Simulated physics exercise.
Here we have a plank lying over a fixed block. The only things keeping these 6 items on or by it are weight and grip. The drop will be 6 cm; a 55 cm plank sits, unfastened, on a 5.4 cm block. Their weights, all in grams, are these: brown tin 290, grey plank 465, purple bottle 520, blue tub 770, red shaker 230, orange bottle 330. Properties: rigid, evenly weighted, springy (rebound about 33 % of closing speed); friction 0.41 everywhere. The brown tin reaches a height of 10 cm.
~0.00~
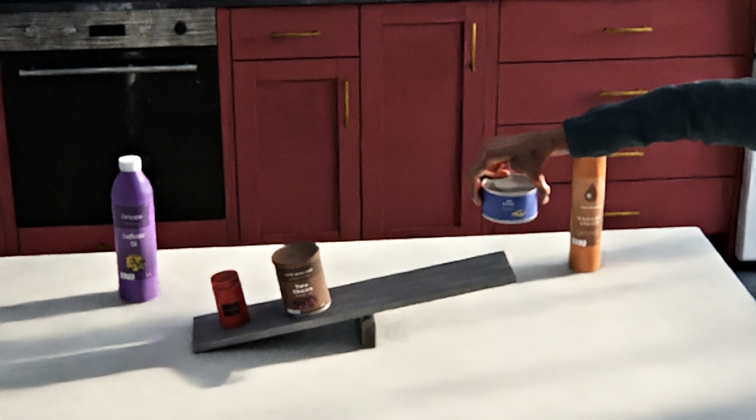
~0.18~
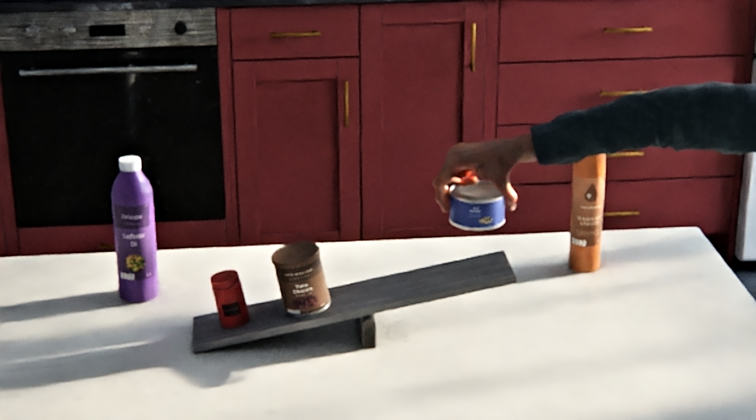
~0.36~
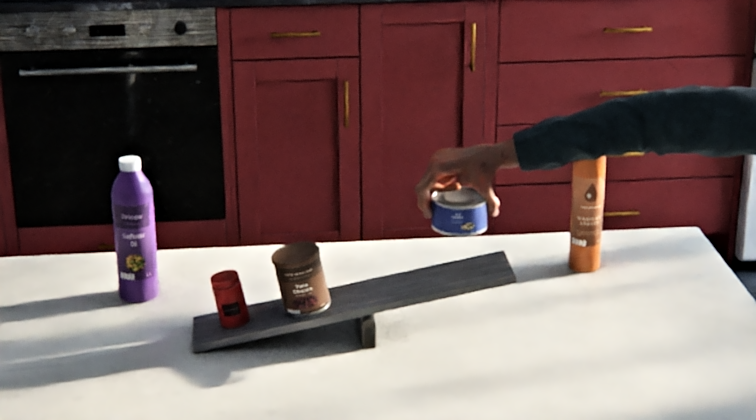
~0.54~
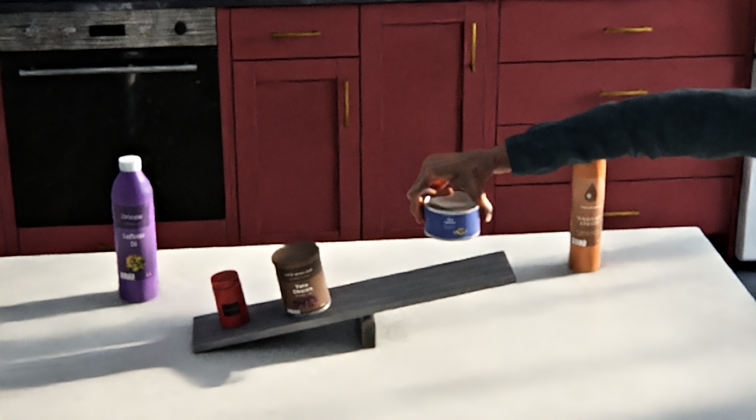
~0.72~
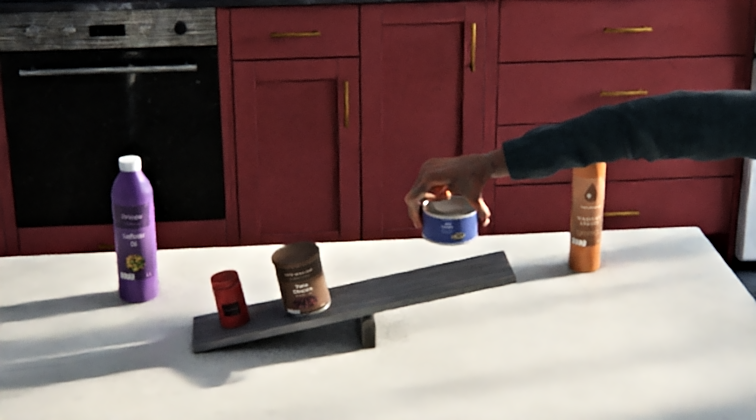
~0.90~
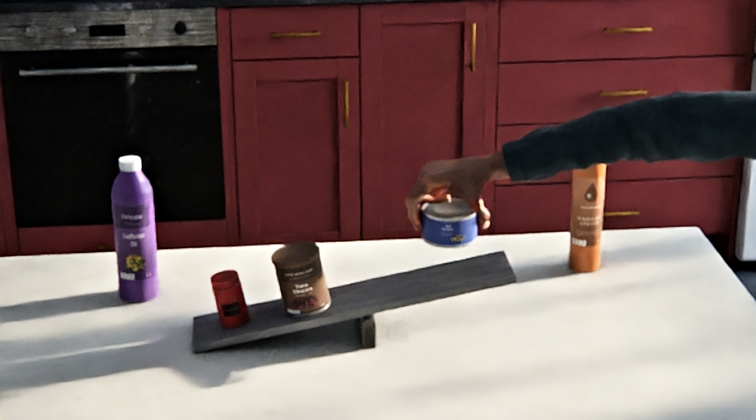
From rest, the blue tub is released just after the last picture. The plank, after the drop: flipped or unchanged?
Flipped.
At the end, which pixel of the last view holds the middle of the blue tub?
About (446, 292).
After 1.20 s, plank at 4°, tipped the other way; blue tub leaning 4° near (444, 281); red shaker leaning 14°; brown tin leaning 14°.
After 1.30 s, plank at 12°, tipped the other way; blue tub leaning 12° near (446, 290); red shaker leaning 32°; brown tin leaning 32°.
After 1.50 s, plank at 12°, tipped the other way; blue tub leaning 12° near (446, 291); red shaker on its side; brown tin leaning 22°.
At rest (2.0 s), plank at 12°, tipped the other way; tipped over on the table or plank, red shaker; not toppled but over 4 cm from the start, brown tin and blue tub; the other 3 in place, give or take 4 cm. Seen from the same camera at the end, blue tub near (446, 292). The plank comes down at its raised end.
